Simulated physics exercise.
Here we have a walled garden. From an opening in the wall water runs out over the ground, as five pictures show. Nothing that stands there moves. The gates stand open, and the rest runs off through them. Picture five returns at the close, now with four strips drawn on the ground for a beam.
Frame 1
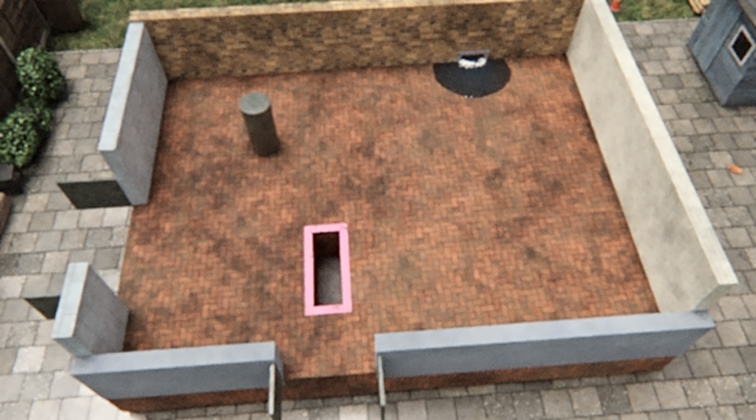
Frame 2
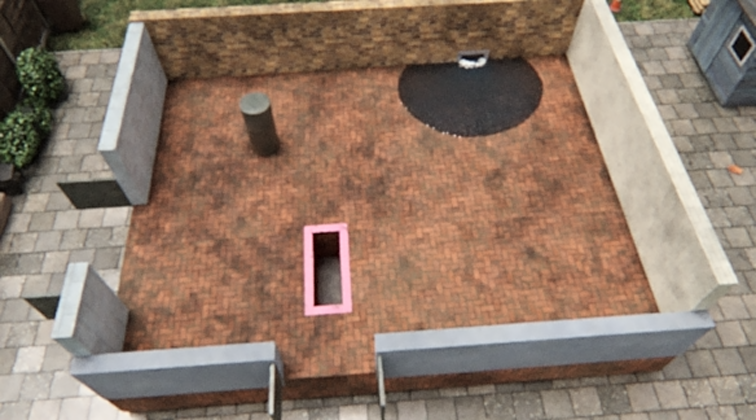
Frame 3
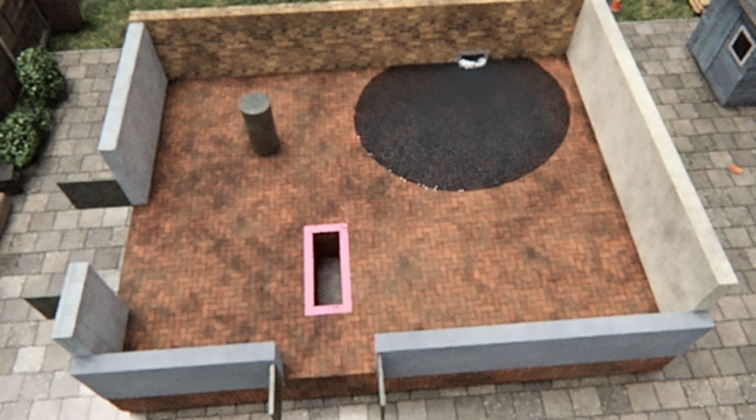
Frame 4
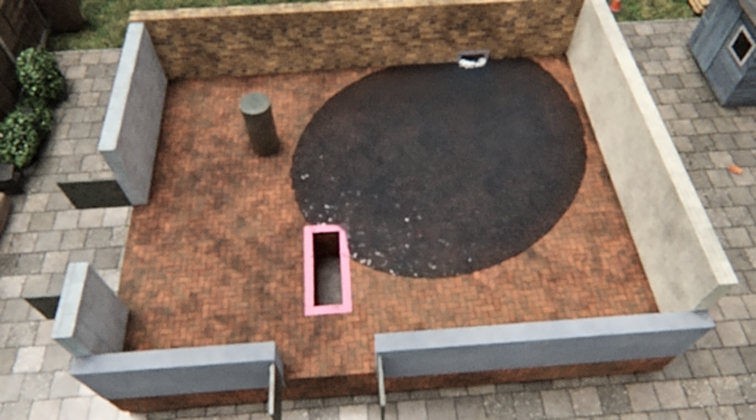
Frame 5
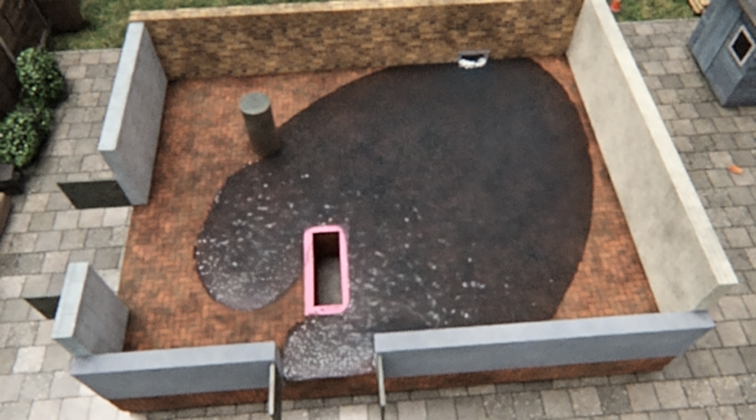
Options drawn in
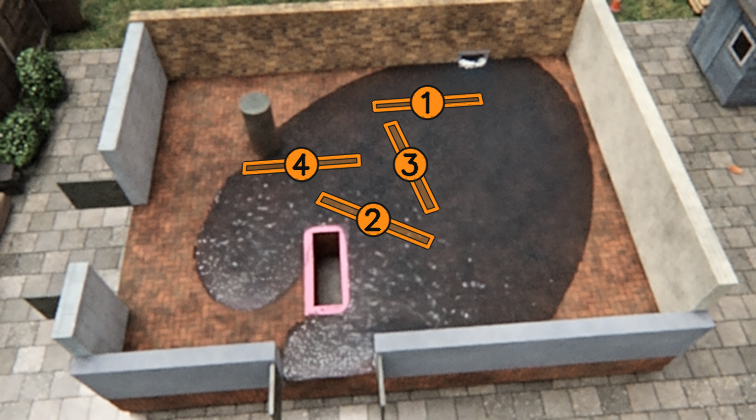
A walled garden with a red brick floor is seen from high above by a camera that stays still. A dark round post stands at upper left, a pink-edged rectangular drain sits below the middle, and gaps open in the left and near grey walls. Dark water spreads from a small pale outfall at the back wall, widens across the bricks, reaches the post, surrounds the drain and enters the near gateway.
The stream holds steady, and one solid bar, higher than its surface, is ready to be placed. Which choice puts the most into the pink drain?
4 beats the others.
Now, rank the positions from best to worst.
The order is 4, 3, 1, 2.
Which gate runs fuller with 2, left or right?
The left gate.
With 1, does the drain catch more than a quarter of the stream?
No, it does not.
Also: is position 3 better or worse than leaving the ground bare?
It is worse.
On the marked copy, 1 from (374, 106) to (480, 99); 2 from (320, 198) to (430, 242); 3 from (390, 123) to (431, 210); 4 from (244, 168) to (358, 160).
For position 1, about 12 % of the stream runs into the pink drain, about 87 % out by the gates.
For position 2, about 9 % of the stream runs into the pink drain, about 91 % out by the gates.
For position 3, about 17 % of the stream runs into the pink drain, about 82 % out by the gates.
For position 4, about 30 % of the stream runs into the pink drain, about 68 % out by the gates.
